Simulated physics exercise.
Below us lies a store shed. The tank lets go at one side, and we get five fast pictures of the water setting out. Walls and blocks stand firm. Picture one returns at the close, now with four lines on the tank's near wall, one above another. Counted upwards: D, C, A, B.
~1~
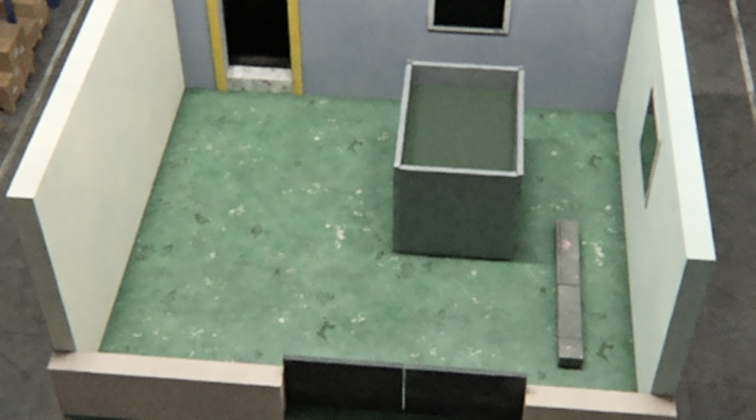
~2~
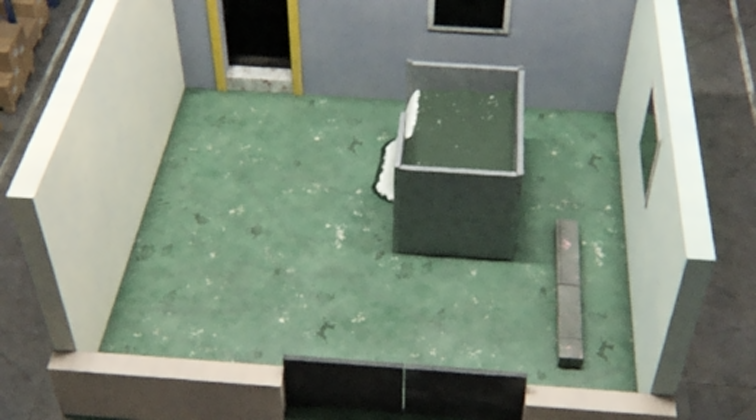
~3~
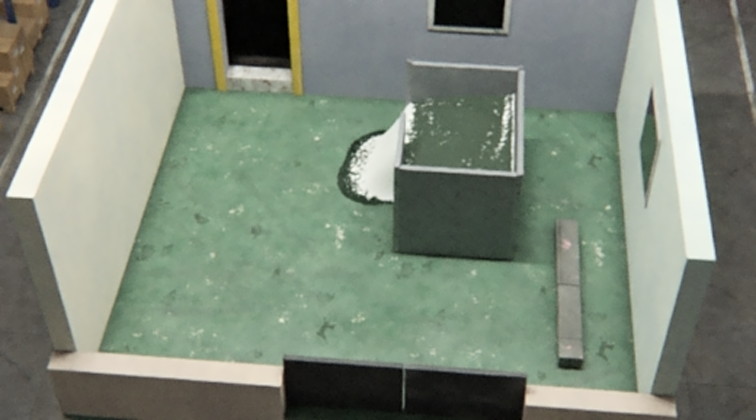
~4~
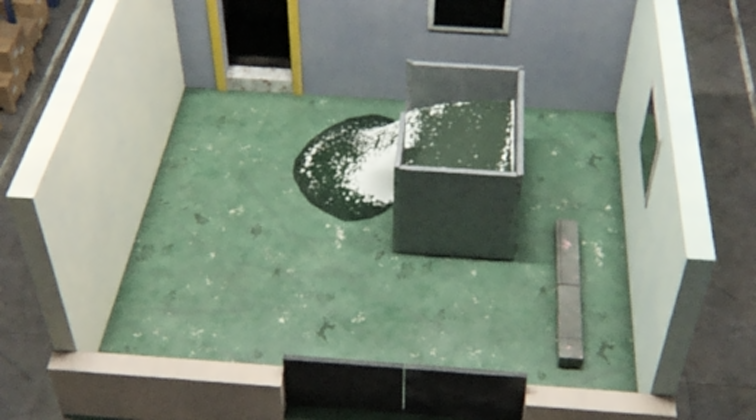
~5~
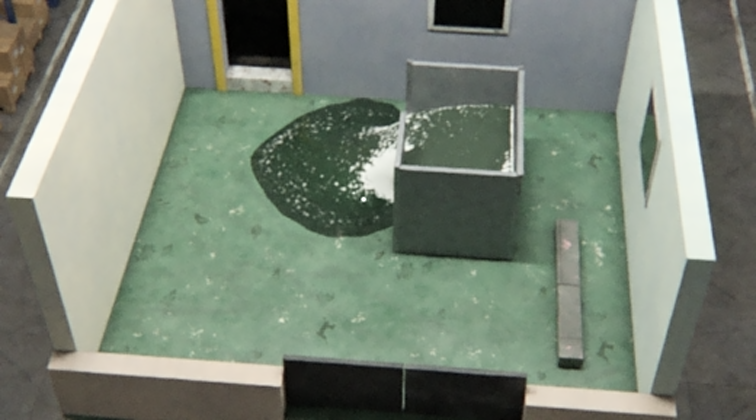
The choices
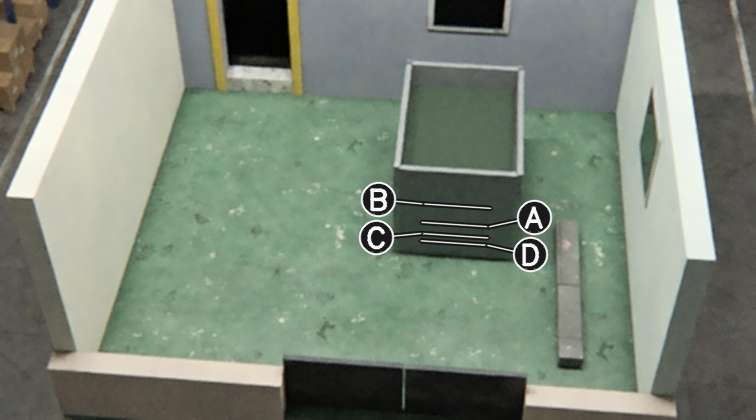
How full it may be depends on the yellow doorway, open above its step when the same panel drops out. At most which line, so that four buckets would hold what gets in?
The answer is level B.
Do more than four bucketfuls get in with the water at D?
No, not at all.
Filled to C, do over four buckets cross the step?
No.
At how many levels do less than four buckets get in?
All of the four.
On the marked copy, A at (455, 224); B at (456, 206); C at (454, 235); D at (454, 243); from the bottom up D, C, A, B.
For level A, nothing gets over.
For level B, a bucket or two gets in.
For level C, nothing gets over.
For level D, nothing gets over.
